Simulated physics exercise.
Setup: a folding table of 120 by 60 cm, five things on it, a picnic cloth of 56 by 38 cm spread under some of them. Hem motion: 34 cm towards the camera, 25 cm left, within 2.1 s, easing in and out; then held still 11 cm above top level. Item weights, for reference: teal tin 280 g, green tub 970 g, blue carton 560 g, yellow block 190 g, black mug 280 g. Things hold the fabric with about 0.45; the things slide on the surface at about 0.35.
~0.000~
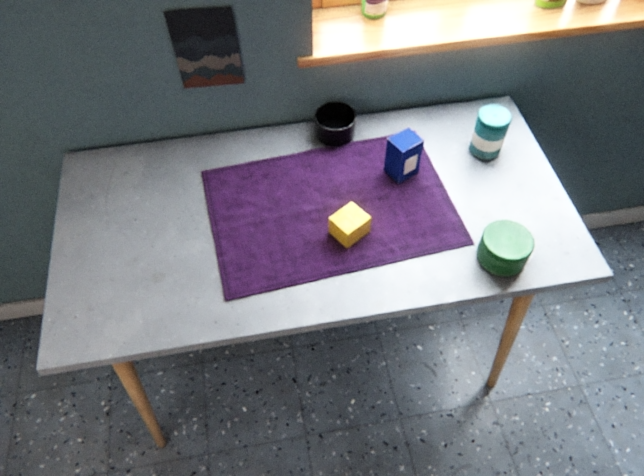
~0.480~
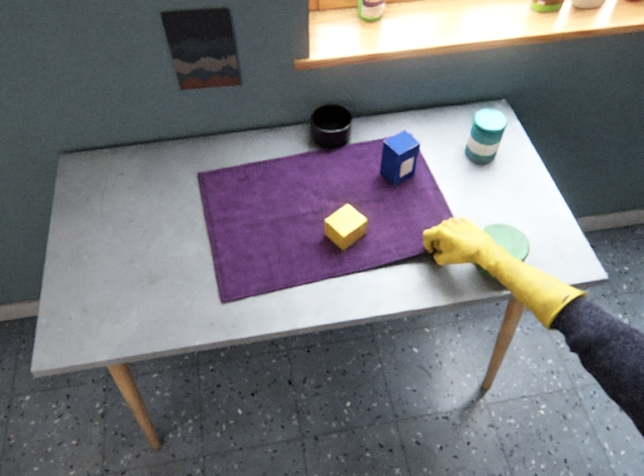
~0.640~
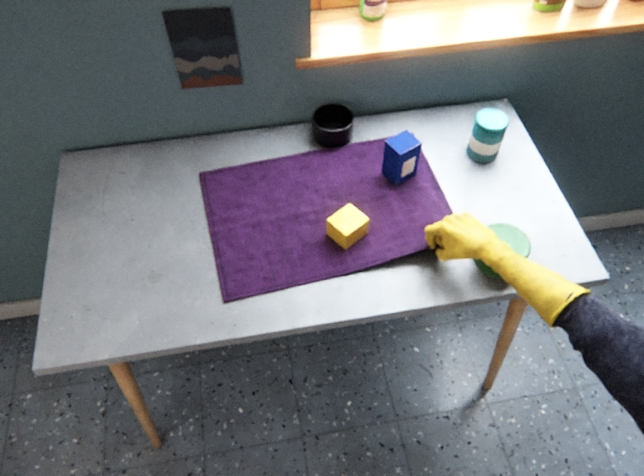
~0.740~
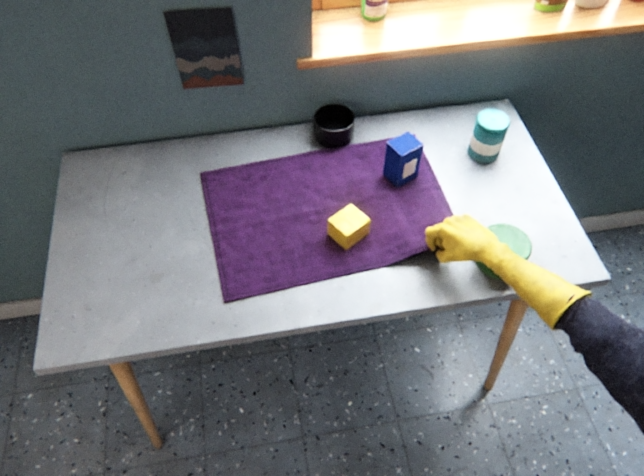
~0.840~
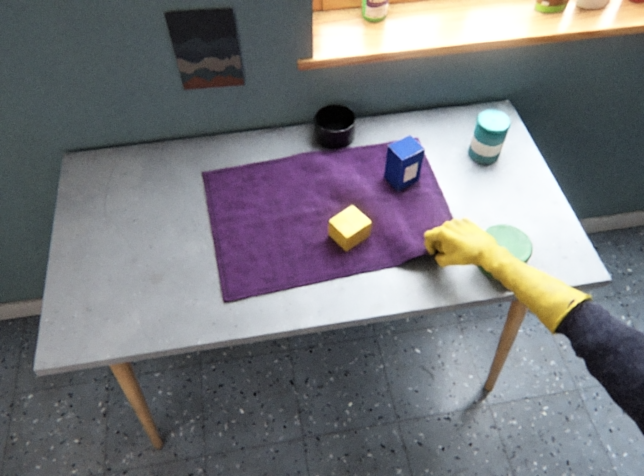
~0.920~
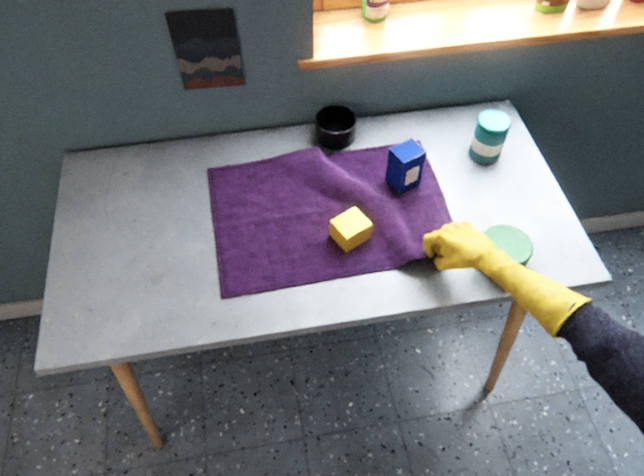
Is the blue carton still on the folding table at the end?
Looks to me like over it goes.
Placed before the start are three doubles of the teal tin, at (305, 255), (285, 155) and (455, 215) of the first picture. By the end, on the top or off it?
First leaves the top, second keeps its place, third keeps its place.
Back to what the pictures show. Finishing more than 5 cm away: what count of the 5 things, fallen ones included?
That gives 2.
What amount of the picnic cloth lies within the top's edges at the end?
I'd say close to 25 per cent of it.
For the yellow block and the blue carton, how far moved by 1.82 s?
Yellow block: 20 cm; blue carton: 30 cm.
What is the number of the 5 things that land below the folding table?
2 in all.
By 1.4 s, 100 % of the picnic cloth is still over the top; blue carton 13 cm off its start, yellow block 6 cm off its start.
By 1.8 s, 85 % of the picnic cloth is still over the top; blue carton 29 cm off its start, yellow block 18 cm off its start.
By 2.3 s, 55 % of the picnic cloth is still over the top; blue carton 43 cm off its start at (408, 321), yellow block on its side, 31 cm off its start at (322, 364).
By 2.7 s, 25 % of the picnic cloth is still over the top; blue carton over the edge, yellow block over the edge.
By 4.3 s, 25 % of the picnic cloth is still over the top; blue carton over the edge, yellow block over the edge.
